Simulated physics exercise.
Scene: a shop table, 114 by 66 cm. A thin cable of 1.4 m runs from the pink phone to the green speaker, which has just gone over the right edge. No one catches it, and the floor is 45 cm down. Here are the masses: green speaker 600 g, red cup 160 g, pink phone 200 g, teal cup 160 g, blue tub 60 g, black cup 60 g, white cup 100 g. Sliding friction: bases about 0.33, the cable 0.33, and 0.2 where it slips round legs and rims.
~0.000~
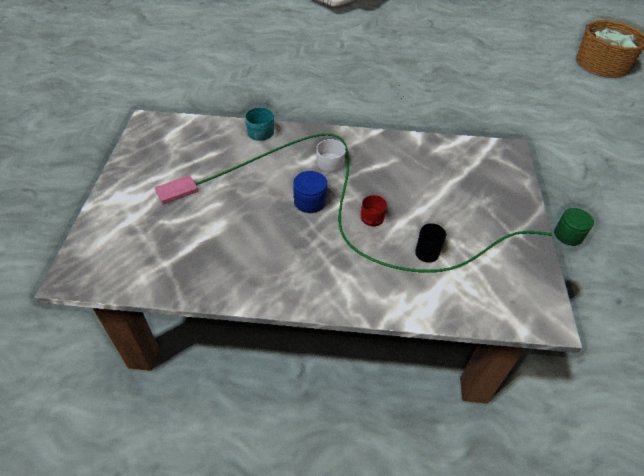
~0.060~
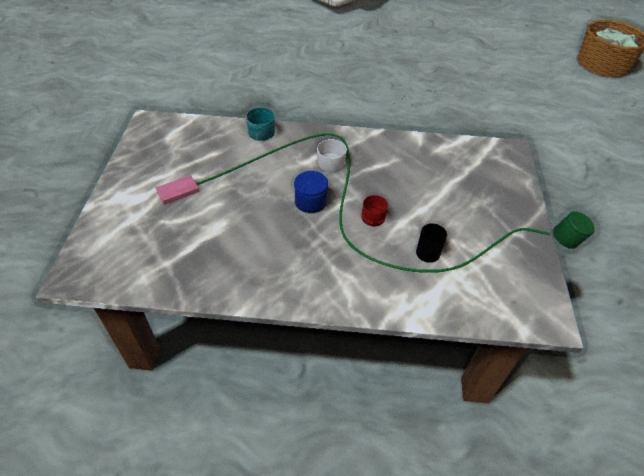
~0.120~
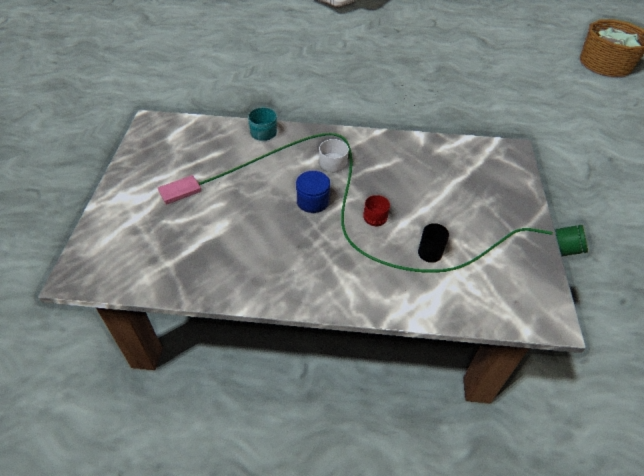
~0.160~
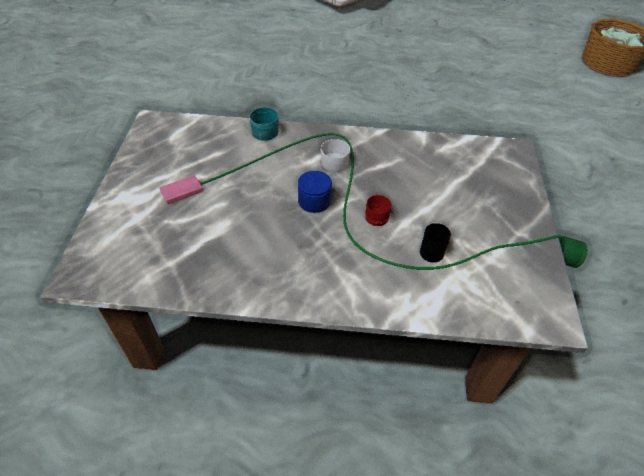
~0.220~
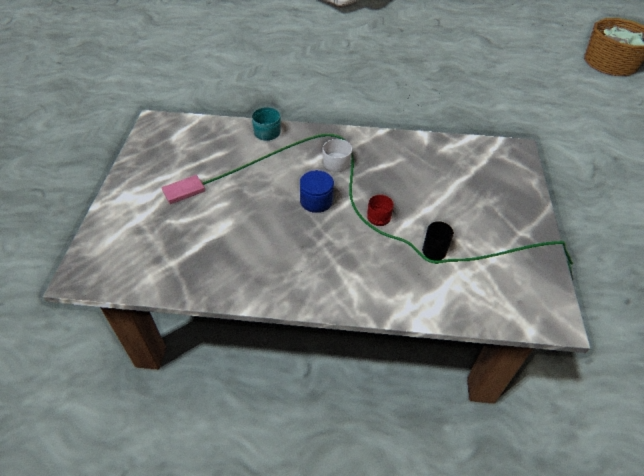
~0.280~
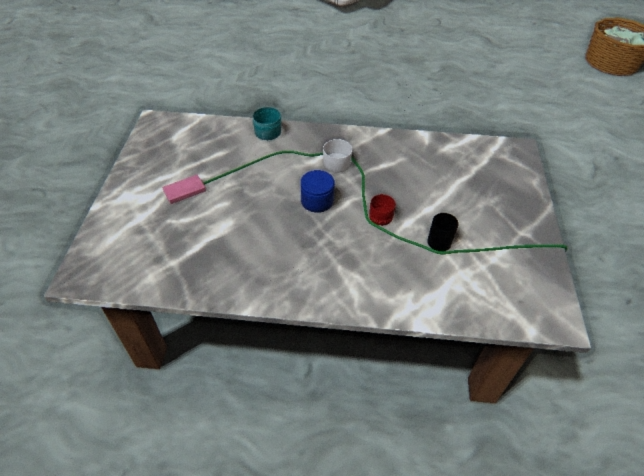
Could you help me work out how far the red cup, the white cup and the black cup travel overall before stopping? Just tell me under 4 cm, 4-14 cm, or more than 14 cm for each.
At the end, the red cup will probably come to rest a medium way off; the white cup will probably come to rest way off; the black cup will probably come to rest way off.
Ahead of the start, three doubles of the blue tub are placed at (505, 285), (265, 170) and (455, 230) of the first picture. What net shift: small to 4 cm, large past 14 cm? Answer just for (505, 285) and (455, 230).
In that order: Small, middling.
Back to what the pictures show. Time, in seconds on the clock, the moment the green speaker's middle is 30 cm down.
It gets there at roughly 0.30 s.
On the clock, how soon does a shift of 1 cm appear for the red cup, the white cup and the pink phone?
Red cup: 0.32 s; white cup: 0.32 s; pink phone: 0.42 s.
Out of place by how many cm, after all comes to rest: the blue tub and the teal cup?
Net shift - blue tub 10 cm, teal cup 0 cm.
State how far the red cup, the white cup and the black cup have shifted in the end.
About: Red cup 8 cm, white cup 20 cm, black cup 35 cm.
At 0.5 s, the cable's tail end at (208, 184); black cup 26 cm off its start, white cup 17 cm off its start, red cup 8 cm off its start.
At 0.7 s, the cable's tail end at (208, 184); black cup 33 cm off its start, white cup 19 cm off its start, red cup 8 cm off its start.
At 1.0 s, the cable's tail end at (208, 184); black cup 33 cm off its start at (481, 146), white cup 19 cm off its start at (311, 197), red cup 8 cm off its start at (408, 193).
At 1.2 s, the cable's tail end at (208, 184); black cup 33 cm off its start, white cup 19 cm off its start, red cup 8 cm off its start.
At 2.4 s, the cable's tail end at (208, 184); black cup 33 cm off its start at (481, 146), white cup 19 cm off its start at (311, 197), red cup 8 cm off its start at (409, 193), blue tub 12 cm off its start at (295, 214).
